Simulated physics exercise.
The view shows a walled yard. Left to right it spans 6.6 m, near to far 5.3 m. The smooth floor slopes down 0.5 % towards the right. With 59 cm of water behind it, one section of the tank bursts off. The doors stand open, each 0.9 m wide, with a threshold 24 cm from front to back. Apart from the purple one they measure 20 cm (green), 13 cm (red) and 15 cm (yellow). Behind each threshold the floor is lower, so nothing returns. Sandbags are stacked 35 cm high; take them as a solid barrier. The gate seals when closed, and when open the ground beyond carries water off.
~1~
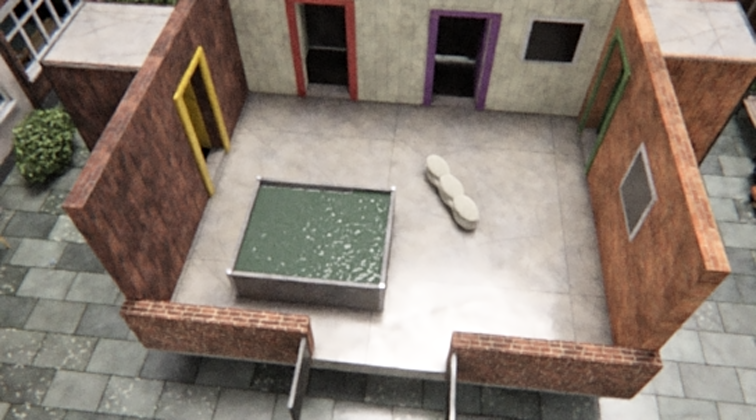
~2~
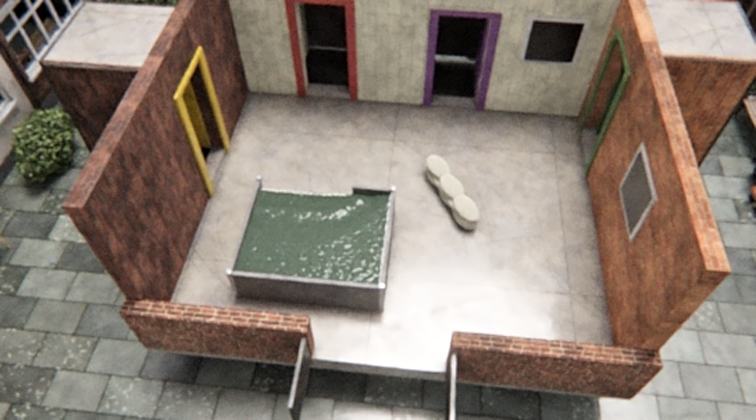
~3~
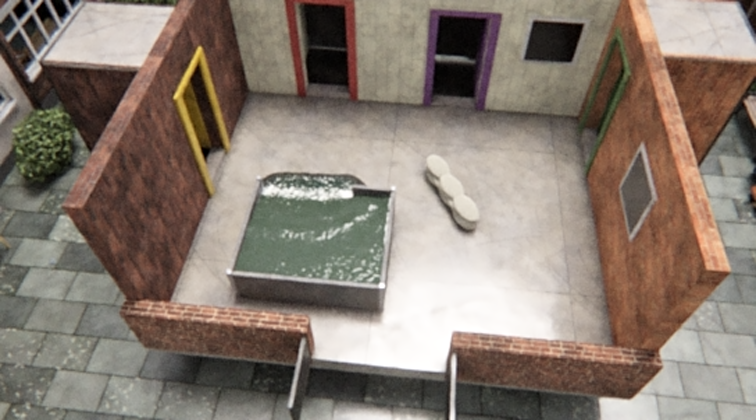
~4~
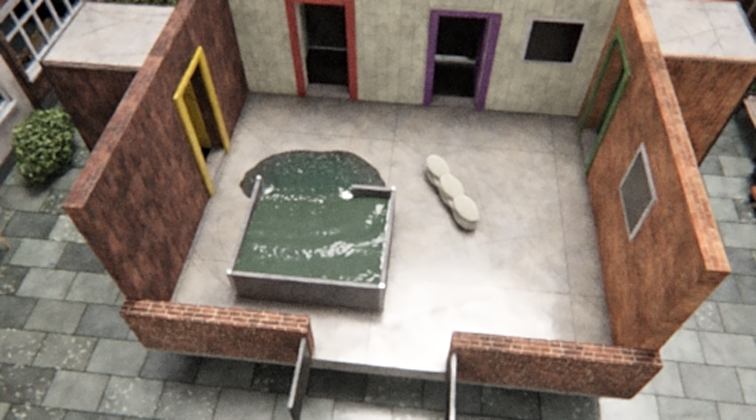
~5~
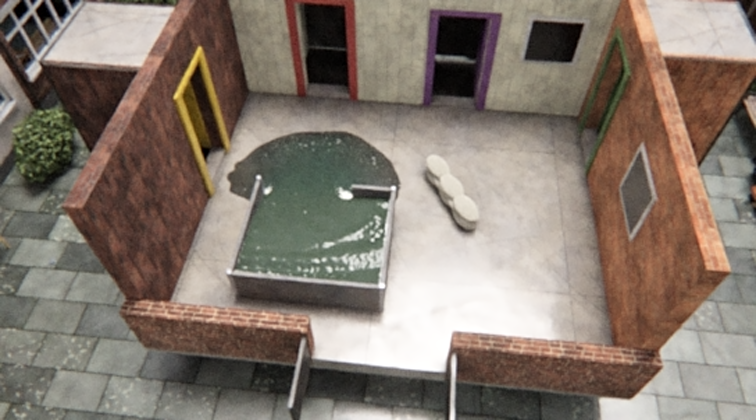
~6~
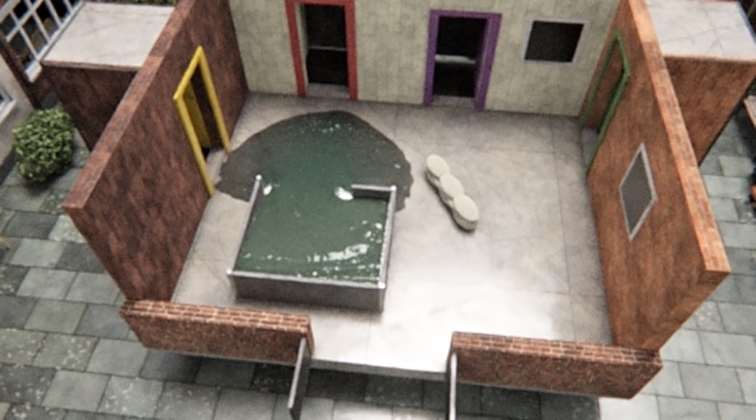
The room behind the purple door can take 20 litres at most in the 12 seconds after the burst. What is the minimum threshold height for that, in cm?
Close to 6.5 cm is just enough.
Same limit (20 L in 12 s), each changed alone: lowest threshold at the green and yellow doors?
About 12.5 cm at green and 8.0 cm at yellow.
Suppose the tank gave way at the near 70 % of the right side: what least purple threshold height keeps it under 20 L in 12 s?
About 8.0 cm.
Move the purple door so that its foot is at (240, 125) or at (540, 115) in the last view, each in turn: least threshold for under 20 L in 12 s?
About 19 and 10.5 cm.
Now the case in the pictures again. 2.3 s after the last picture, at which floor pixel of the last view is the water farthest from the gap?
At about (573, 118).
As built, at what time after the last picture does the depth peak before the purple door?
Near 1.6 s.
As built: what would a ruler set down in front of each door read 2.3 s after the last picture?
In cm: Green 0, red 25, yellow 7, purple 8.
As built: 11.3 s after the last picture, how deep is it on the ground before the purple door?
Some 6.0 cm.
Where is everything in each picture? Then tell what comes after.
In the first picture, the tank at (317, 232) is whole and still, 59 cm deep; the purple door at (459, 66) is dry.
In the second picture, water pours out on the far side and has run 0.3 m, to a hidden place; about 9 cm deep outside, 59 cm at the back.
In the third picture, water pours out on the far side and has run 0.8 m, to (340, 177); about 11 cm deep outside, 59 cm at the back.
In the fourth picture, water pours out on the far side and has run 1.3 m, to (325, 154); about 8 cm deep outside, 59 cm at the back.
In the fifth picture, the front is at (336, 134), 1.9 m from the gap on the far side; 3.8 m2 of floor is wet, 53 cm left at the back.
In the sixth picture, the front is at (331, 114), 2.4 m from the gap on the far side; 5.4 m2 of floor is wet, 48 cm left at the back; 1.7 m in a straight line remain to the purple door at (459, 66).
Then, 0.7 s after the last picture water covers 30 % of the floor, deepest (30 cm) near (303, 203); it has not reached the purple door.
Then, 2.3 s after the last picture water covers 40 % of the floor, deepest (26 cm) near (293, 128); 8 cm at the purple door, 6 litres in over its 6 cm threshold.
Then, 11.3 s after the last picture water covers 95 % of the floor, deepest (11 cm) near (609, 361); 6 cm at the purple door, 21 litres in over its 6 cm threshold.
At the purple door as built, the water peaked near 10 cm, 1.5 s after the last picture.
With a threshold of 5.5 cm, 27 litres would have come in within the 12 s; with 7.5 cm, 8 litres. So under 20 litres takes about 6.5 cm.
